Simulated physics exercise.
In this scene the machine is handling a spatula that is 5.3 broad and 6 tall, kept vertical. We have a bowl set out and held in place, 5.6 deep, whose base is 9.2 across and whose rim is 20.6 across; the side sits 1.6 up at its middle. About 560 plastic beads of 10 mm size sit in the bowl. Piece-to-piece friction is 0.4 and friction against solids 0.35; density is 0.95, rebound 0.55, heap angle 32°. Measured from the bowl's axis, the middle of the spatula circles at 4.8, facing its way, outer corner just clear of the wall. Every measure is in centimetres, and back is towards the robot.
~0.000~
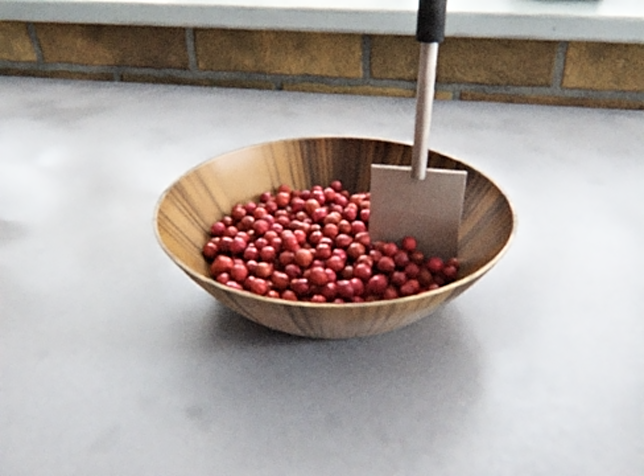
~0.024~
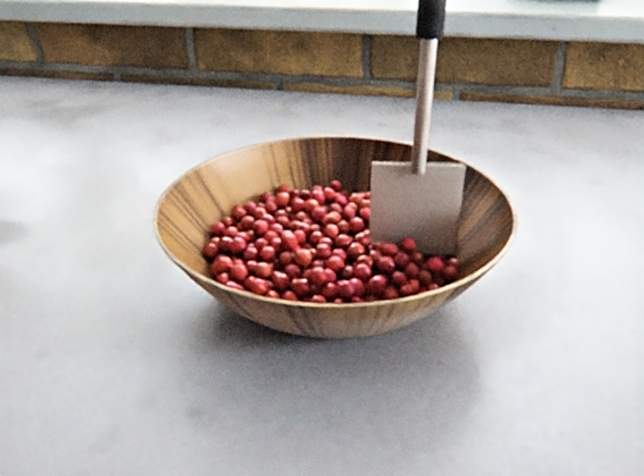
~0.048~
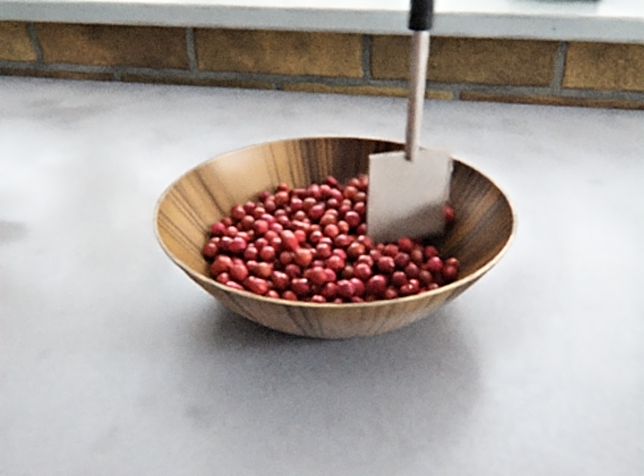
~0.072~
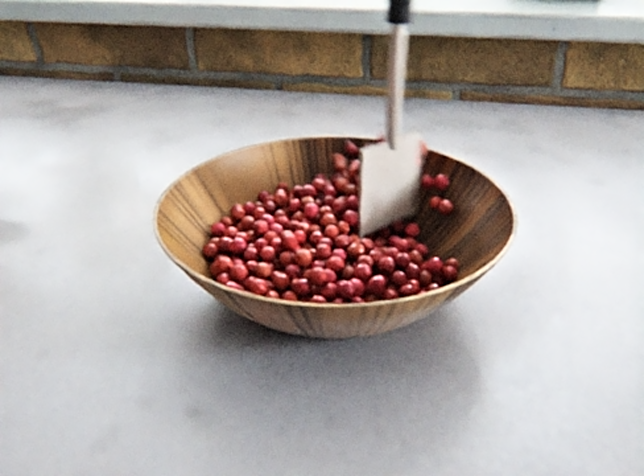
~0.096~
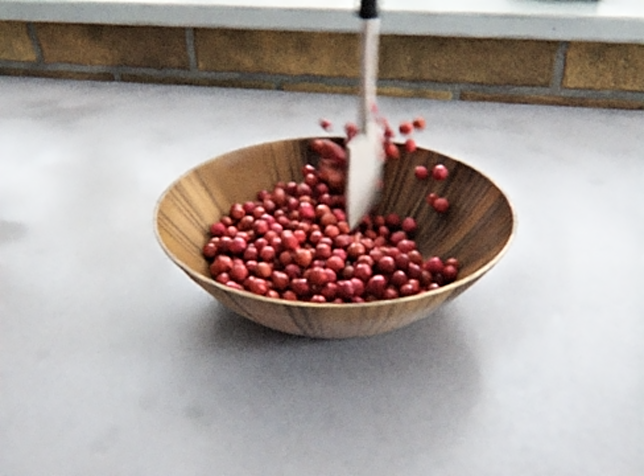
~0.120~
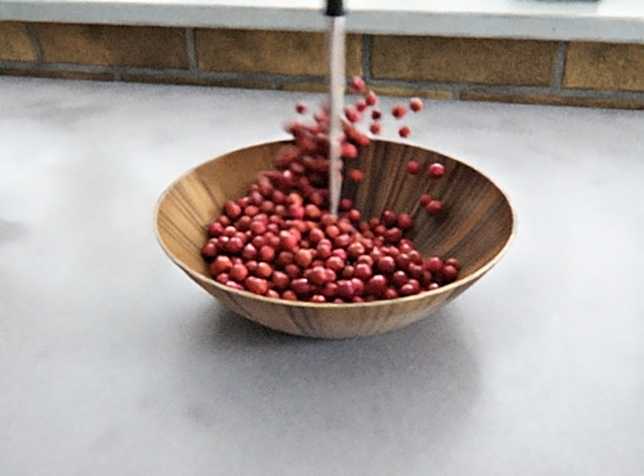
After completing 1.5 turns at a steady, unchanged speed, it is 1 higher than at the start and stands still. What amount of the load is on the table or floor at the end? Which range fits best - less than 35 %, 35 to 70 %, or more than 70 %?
The range that fits is 35 to 70 %.
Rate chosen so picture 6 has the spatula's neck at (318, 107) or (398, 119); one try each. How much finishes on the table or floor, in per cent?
First try: Around 45 %; second try: Around 5 %.
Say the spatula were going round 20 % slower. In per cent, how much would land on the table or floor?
Roughly 30 per cent.
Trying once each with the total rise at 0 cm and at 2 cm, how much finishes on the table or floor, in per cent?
Some 50 and some 30 per cent.
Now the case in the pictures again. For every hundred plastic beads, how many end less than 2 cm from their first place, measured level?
Roughly 25 per cent.
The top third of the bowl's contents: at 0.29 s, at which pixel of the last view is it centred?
(332, 273), roughly.
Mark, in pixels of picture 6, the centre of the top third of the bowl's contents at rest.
In the final view it lies around (332, 243).
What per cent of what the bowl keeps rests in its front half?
Roughly 50 percent of it.
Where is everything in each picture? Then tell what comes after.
In the first frame, the spatula neck at (421, 144), 0° round; upper third of the load around (329, 238), from x 210 to 450, top at y 185; 557 in the bowl.
In the second frame, the spatula neck at (421, 139), 7° round; upper third of the load around (330, 234), from x 210 to 450, top at y 185.
In the third frame, the spatula neck at (413, 127), 28° round; upper third of the load around (339, 221), from x 210 to 450, top at y 180.
In the fourth frame, the spatula neck at (393, 117), 52° round; upper third of the load around (338, 212), from x 210 to 450, top at y 145.
In the fifth frame, the spatula neck at (365, 110), 77° round; upper third of the load around (329, 206), from x 210 to 450, top at y 110; 555 in the bowl, 2 in flight or on the tool.
In the sixth frame, the spatula neck at (334, 107), 101° round; upper third of the load around (310, 196), from x 210 to 450, top at y 85; 549 in the bowl, 8 in flight or on the tool.
After 0.29 s, 268° round, highest piece 11 above the table; 431 in the bowl, 37 on the table or floor, 89 in flight or on the tool.
After 0.45 s, 76° round, highest piece 9 above the table; 341 in the bowl, 167 on the table or floor, 49 in flight or on the tool.
After 0.74 s, 180° round, highest piece 4 above the table; 323 in the bowl, 233 on the table or floor, 1 in flight or on the tool.
After 1.44 s, 180° round, highest piece 4 above the table; 323 in the bowl, 234 on the table or floor.
In the end, 323 in the bowl, 234 on the table or floor. That is 42 % on the table or floor.
